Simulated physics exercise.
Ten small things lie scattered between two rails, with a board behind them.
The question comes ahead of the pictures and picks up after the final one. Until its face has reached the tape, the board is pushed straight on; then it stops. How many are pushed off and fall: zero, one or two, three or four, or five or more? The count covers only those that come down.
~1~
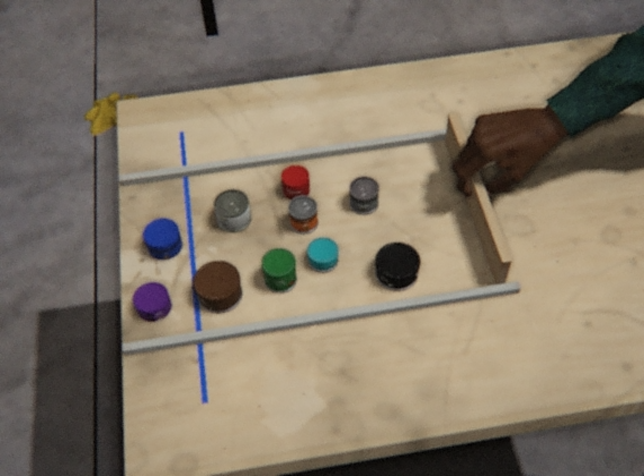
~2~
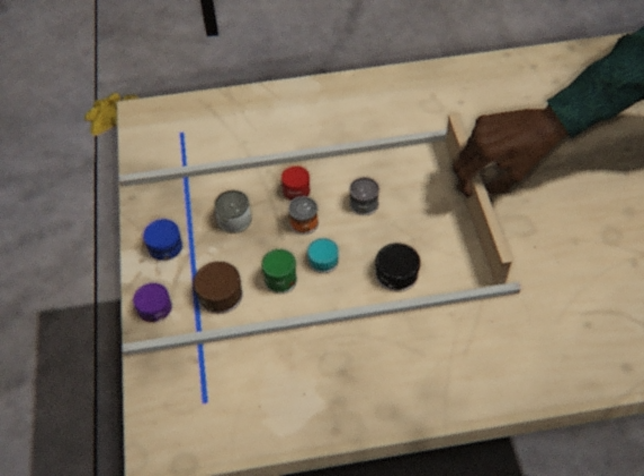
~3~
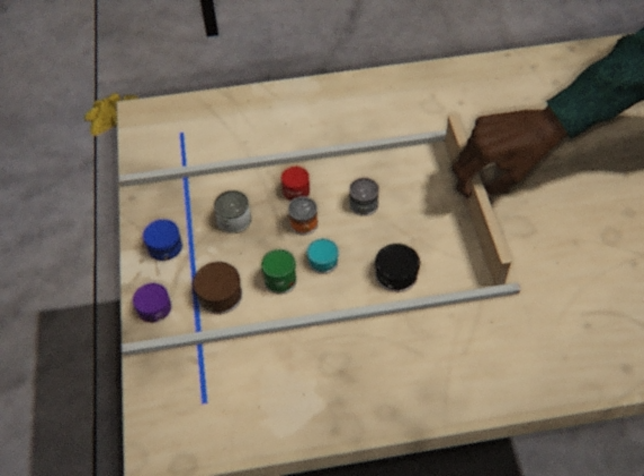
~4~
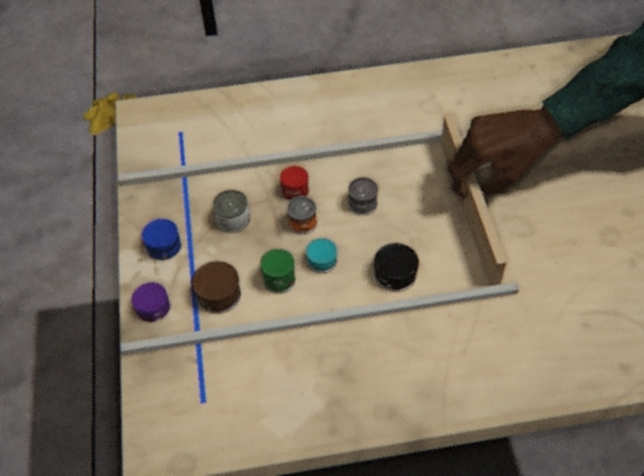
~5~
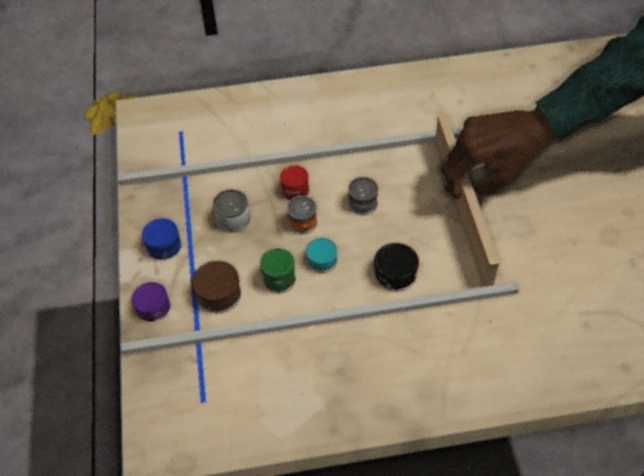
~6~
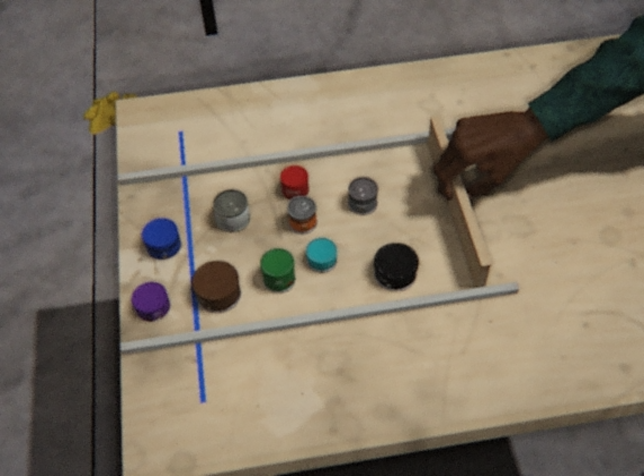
One or two spill over.
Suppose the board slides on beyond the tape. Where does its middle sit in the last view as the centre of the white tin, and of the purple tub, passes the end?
I'd say about (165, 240) for the first one and about (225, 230) for the second.
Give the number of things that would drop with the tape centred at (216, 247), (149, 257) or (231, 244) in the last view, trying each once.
Per try: 1; 5; 0.
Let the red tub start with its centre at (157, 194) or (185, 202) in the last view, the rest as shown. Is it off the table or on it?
Order of tries: On, on.
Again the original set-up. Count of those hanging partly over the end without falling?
It would come to 1.
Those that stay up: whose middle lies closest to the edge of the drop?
The one you want is the brown tin.
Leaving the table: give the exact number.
My count gives 1.
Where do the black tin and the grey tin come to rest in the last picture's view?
Near (172, 304) and (172, 219).
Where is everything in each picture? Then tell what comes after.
The first picture shows purple tub (153, 302); blue tub (163, 240); brown tin (218, 287); board (475, 195); tape (192, 251).
The second picture shows blue tub (163, 240); board (476, 196).
The third picture shows brown tin (218, 288); turquoise pot (323, 256).
The fourth picture shows purple tub (151, 302); white tin (232, 211).
The fifth picture shows blue tub (162, 239); red tub (295, 183).
The sixth picture shows purple tub (151, 302); blue tub (162, 239); brown tin (217, 287); board (456, 199); tape (190, 250).
Soon after, none off yet; purple tub at rest near (151, 302); blue tub at rest near (162, 239); brown tin at rest near (217, 287).
Then, none off yet; purple tub moved a little near (137, 303); blue tub at rest near (162, 239); brown tin moved about its own width near (177, 301).
By the end, the number that fall off is one or two; fallen, purple tub.
